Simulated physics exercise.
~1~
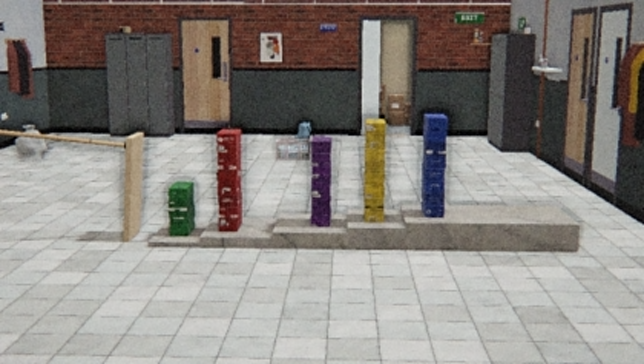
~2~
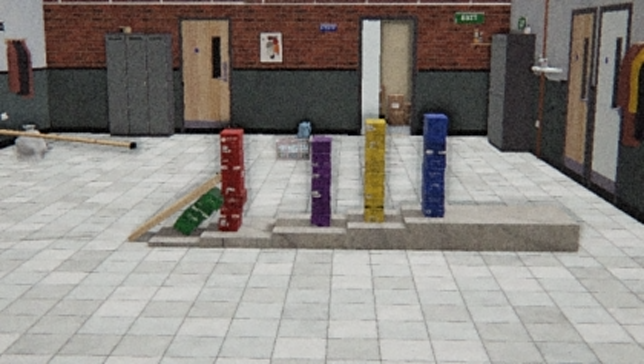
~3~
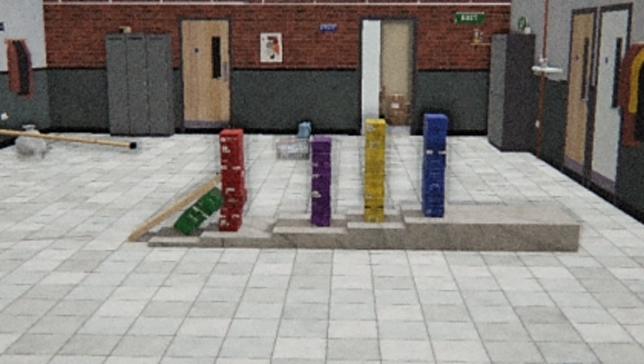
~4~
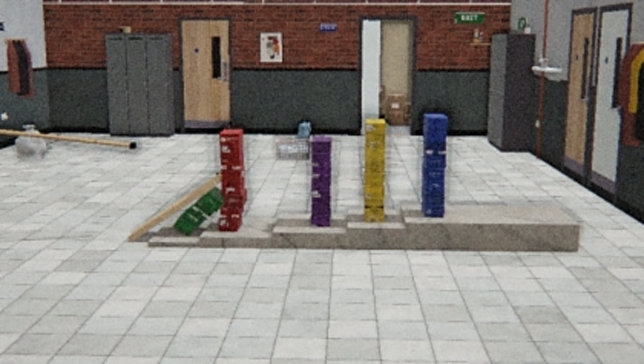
To begin with, an upright wooden board stands at the left of five colored stacks of boxes, green, red, purple, yellow and blue, set along low rising steps in a tiled hall, with a long pole reaching in from the left. The board then topples to the right into the short green stack, and the pole is seen lying farther back. The green boxes tip rightward and lean against the foot of the red stack, with the board slanted against them. The red stack stays standing, and the other three are untouched. Everything settles there, with only the green stack toppled.
